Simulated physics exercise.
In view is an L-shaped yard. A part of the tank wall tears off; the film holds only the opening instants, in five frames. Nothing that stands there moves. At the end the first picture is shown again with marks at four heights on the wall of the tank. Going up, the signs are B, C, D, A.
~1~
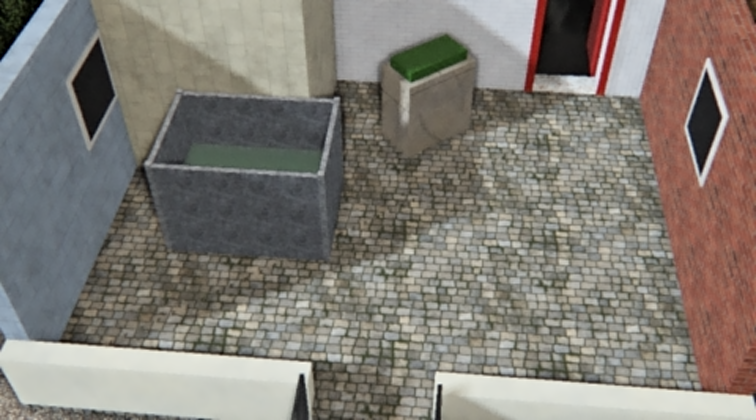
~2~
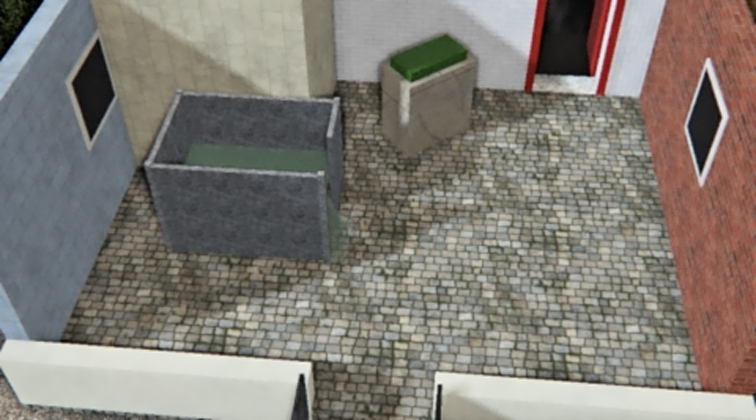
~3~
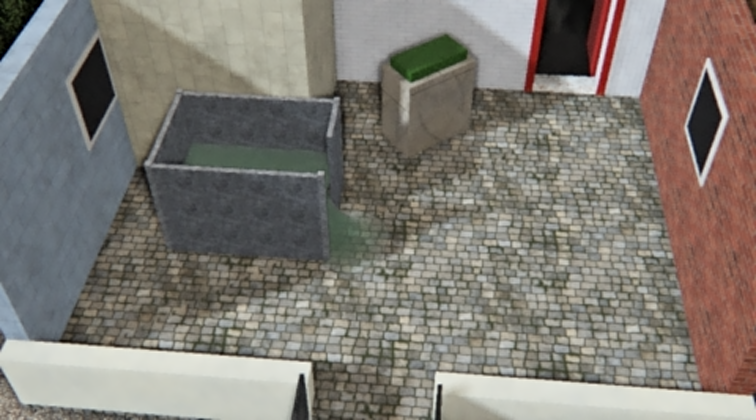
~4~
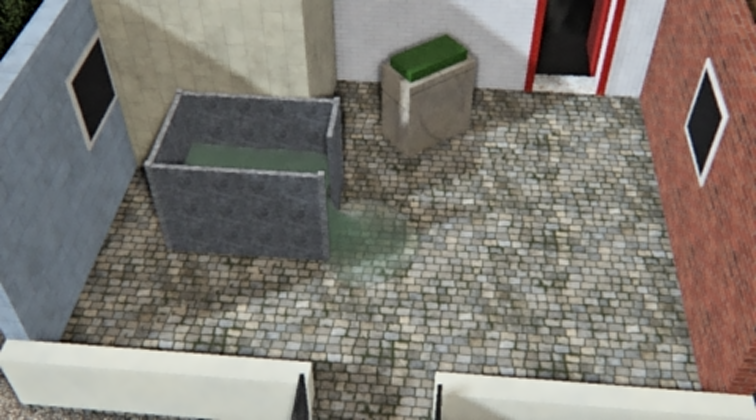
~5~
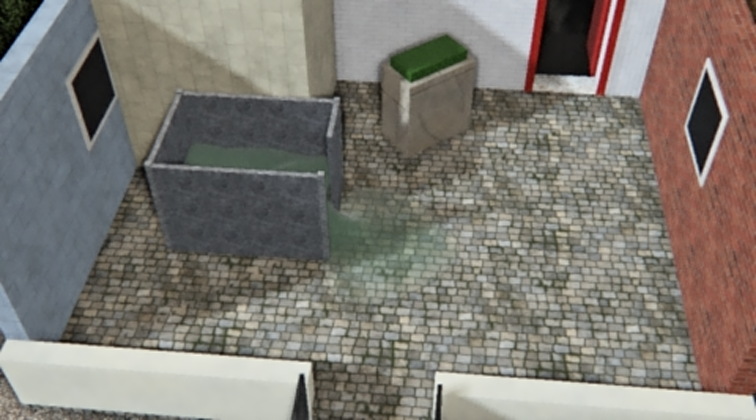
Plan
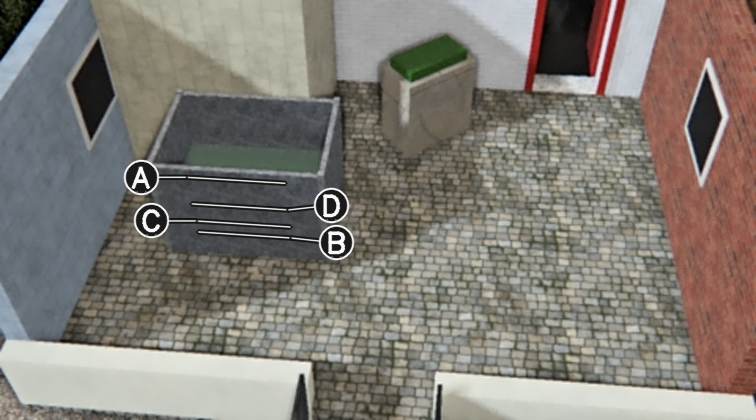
Greenish water slips out through the right side of a dark grey, open-topped tank and spreads rightward over the paving in a thin, widening, see-through patch, while the camera stays still. The place is a cobbled yard seen from above, with low cream walls and a gap in front. Around it stand a blue-grey wall at left, a green-topped stone block and red-framed doorway behind, and red brick at right.
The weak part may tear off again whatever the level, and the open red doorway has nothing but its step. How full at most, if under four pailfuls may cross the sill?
Level D just does it.
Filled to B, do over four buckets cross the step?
No.
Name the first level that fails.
The answer is A.
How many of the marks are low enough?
Three of the four.
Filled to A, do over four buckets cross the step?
Yes, it does.
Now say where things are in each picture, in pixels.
Water in the tank at rest, its middle at (254, 179); foot of the red doorway at (564, 92); open gate at (373, 364), in the first frame.
Front seen at (342, 218), 1 % of the ground wet, in the second frame.
Front seen at (381, 228), 2 % of the ground wet, in the third frame.
Front seen at (414, 245), 4 % of the ground wet, in the fourth frame.
Front seen at (450, 255), 7 % of the ground wet, in the fifth frame.
On the marked copy, A at (235, 180); B at (244, 234); C at (242, 223); D at (239, 206); from the bottom up B, C, D, A.
Choosing A, about 10 bucketfuls get in.
Choosing B, nothing gets over.
Choosing C, nothing gets over.
Choosing D, a bucket or two gets in.
